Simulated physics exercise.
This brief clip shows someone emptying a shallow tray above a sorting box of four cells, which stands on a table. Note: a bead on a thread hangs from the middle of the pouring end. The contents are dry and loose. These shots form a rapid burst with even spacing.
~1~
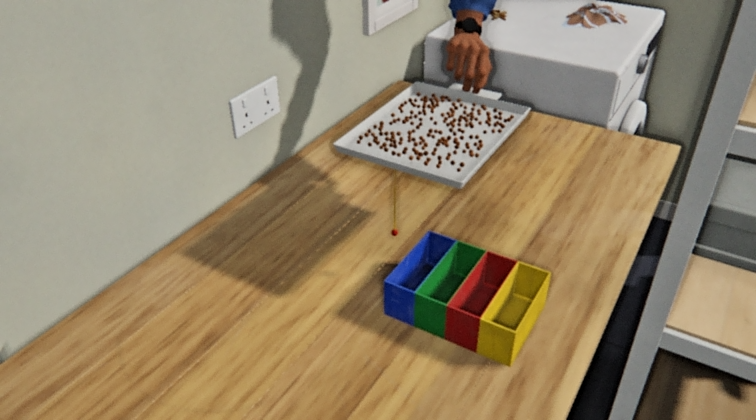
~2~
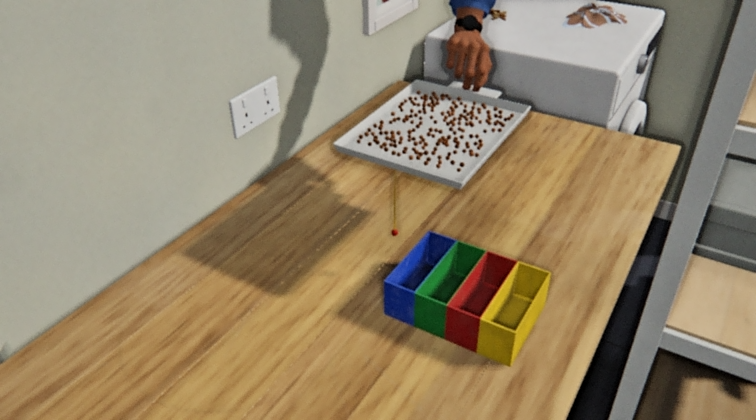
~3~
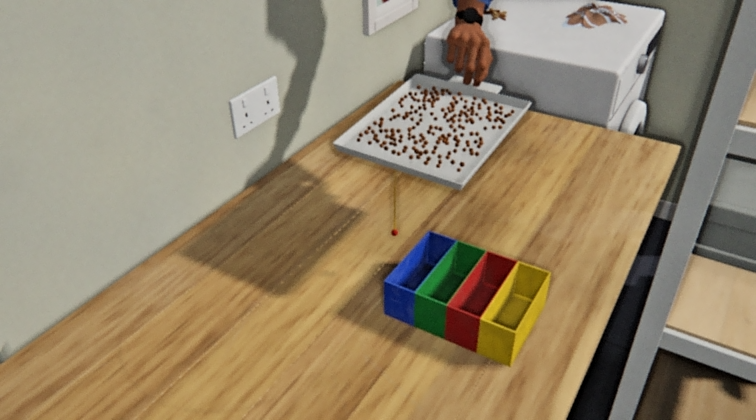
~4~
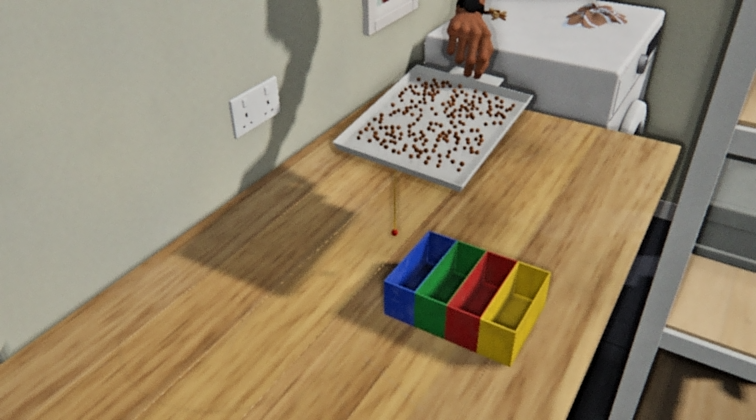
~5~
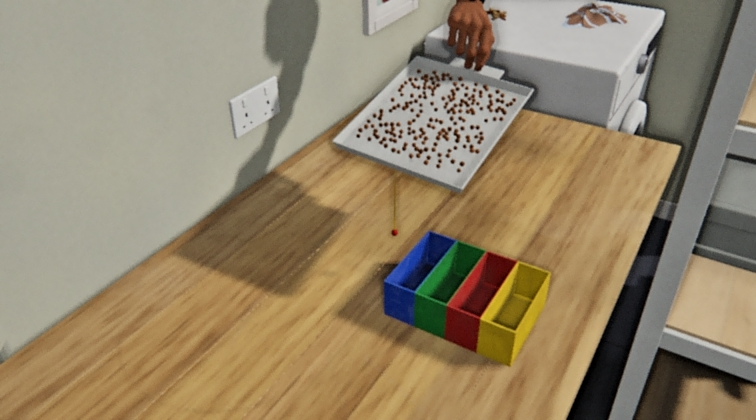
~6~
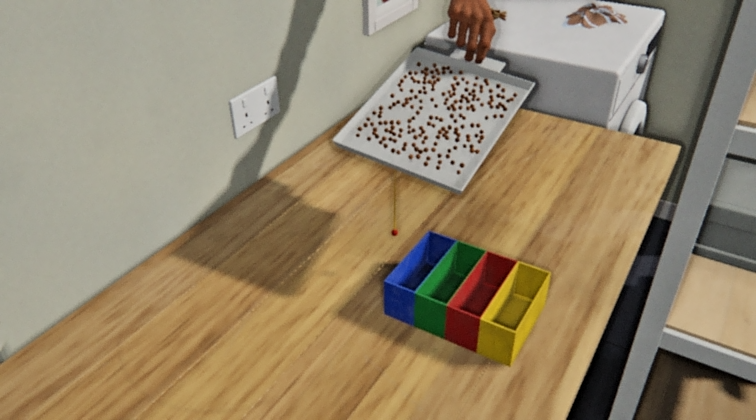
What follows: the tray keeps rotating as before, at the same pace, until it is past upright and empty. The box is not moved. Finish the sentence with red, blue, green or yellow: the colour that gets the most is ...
... Green.
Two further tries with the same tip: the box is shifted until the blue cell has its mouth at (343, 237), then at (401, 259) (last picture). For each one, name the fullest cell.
That yellow cell, then that green cell.
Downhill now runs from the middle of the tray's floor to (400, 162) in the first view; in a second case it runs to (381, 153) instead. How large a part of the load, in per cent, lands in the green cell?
In turn, 0 percent and then 0 percent.
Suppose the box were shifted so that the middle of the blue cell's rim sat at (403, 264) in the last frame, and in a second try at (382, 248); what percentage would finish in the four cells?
In turn about 100 and about 100 percent.
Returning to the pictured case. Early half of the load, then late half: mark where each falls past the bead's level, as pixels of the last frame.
I'd say close to (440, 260) at first and close to (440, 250) later on.
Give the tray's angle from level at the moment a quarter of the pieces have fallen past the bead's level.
Tilt: Around 65 degrees.
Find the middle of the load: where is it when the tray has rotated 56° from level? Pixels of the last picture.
Near (441, 182).
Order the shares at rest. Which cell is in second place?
The cell in blue.
Shortly afterwards, tray tipped steeply; the bulk on the tray; a little in the green cell; only a few in the blue cell; only a few in the red cell; a little falling or outside the box.
Next, tray tipped right over; a little on the tray; near a third in the green cell; near a quarter in the blue cell; only a few in the red cell; near a quarter falling or outside the box.
Some moments later, tray tipped past a quarter turn; near half in the green cell; near a third in the blue cell; only a few in the red cell; a little falling or outside the box.
In the end, tray tipped past a quarter turn; near half in the green cell; near a third in the blue cell; only a few in the red cell; none at all in the yellow cell; a little outside the box.
